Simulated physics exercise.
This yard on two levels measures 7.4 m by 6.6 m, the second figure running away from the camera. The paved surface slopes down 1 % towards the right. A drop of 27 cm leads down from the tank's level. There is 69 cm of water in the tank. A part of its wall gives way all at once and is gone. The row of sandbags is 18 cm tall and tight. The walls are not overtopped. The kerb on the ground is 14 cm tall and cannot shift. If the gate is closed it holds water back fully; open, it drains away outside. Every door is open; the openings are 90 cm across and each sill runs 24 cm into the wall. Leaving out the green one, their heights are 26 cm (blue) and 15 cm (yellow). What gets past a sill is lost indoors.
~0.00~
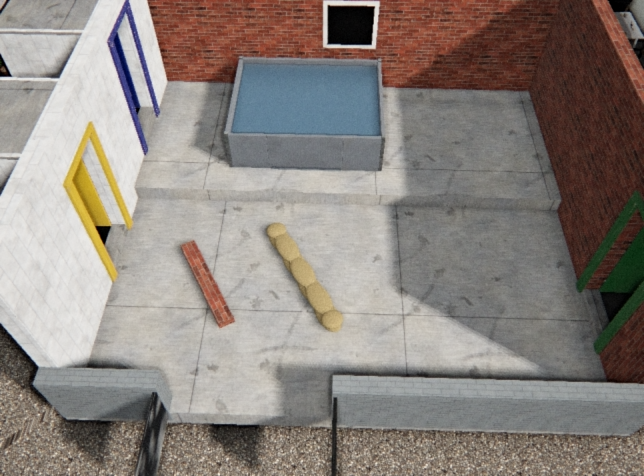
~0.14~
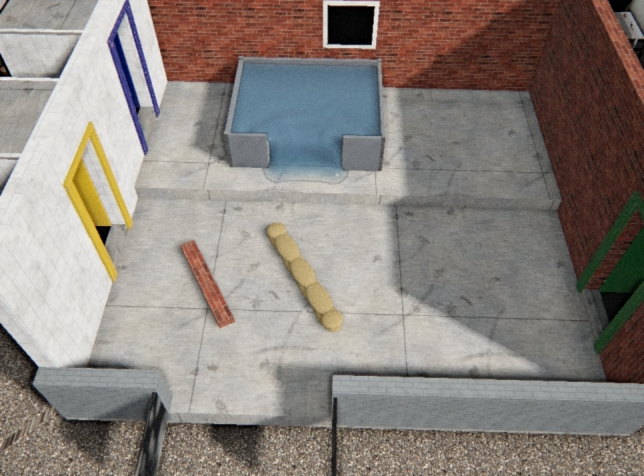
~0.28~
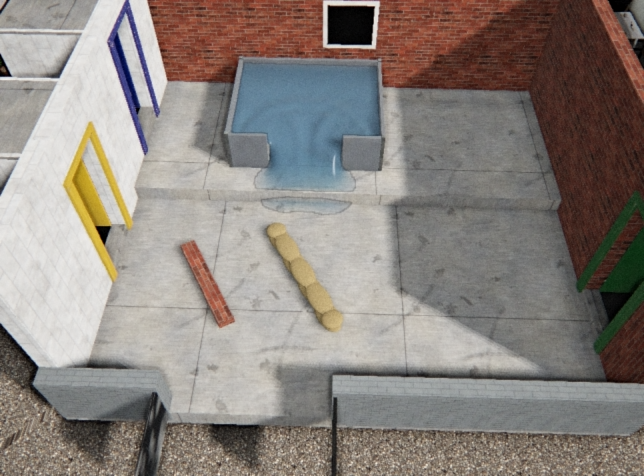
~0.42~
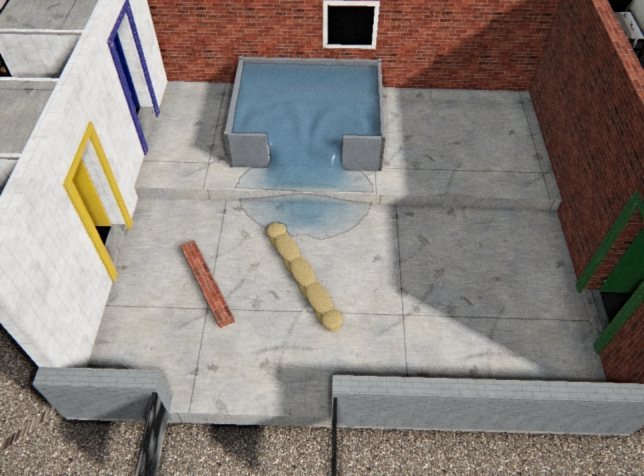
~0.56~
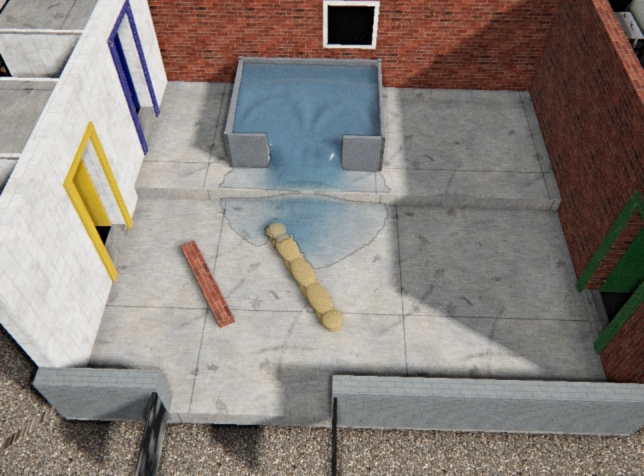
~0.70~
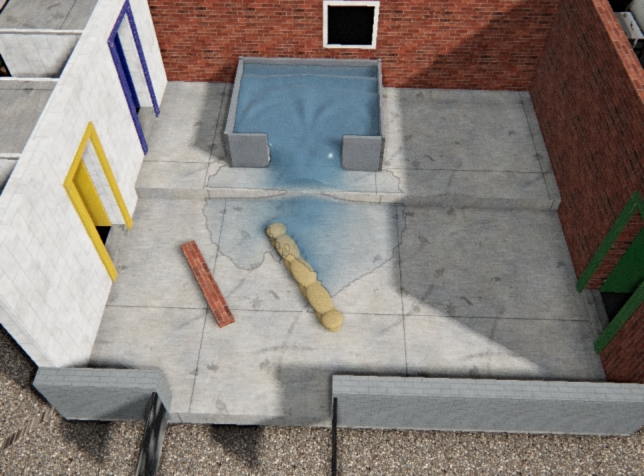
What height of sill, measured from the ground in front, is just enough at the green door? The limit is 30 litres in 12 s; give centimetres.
It would have to be roughly 18 cm high.
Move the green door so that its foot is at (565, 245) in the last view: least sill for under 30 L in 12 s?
Roughly 17 cm.
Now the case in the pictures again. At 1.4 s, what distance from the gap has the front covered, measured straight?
Some 4.6 m out.
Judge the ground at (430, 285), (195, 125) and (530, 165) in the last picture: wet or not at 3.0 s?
In turn: Under water, still dry, still dry.
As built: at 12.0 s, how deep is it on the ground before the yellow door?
Roughly 7.5 cm deep.
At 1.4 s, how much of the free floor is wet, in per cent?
About 25 per cent.
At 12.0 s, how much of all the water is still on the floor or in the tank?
Some 78 per cent remains.
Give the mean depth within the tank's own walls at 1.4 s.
Roughly 49 cm on average.
After 1.4 s water covers 25 % of the floor, deepest (42 cm) near (288, 235); it has not reached the green door.
After 3.0 s water covers 55 % of the floor, deepest (46 cm) near (615, 409); 9 cm at the green door, 0 litres in over its 12 cm sill.
After 12.0 s water covers 65 % of the floor, deepest (17 cm) near (569, 252); 15 cm at the green door, 131 litres in over its 12 cm sill.
At the green door as built, the water arrived by 2.8 s and peaked near 20 cm at 5.8 s.
With a sill of 16 cm, 47 litres would have come in within the 12 s; with 21.5 cm, 7 litres. So under 30 litres takes about 18 cm.
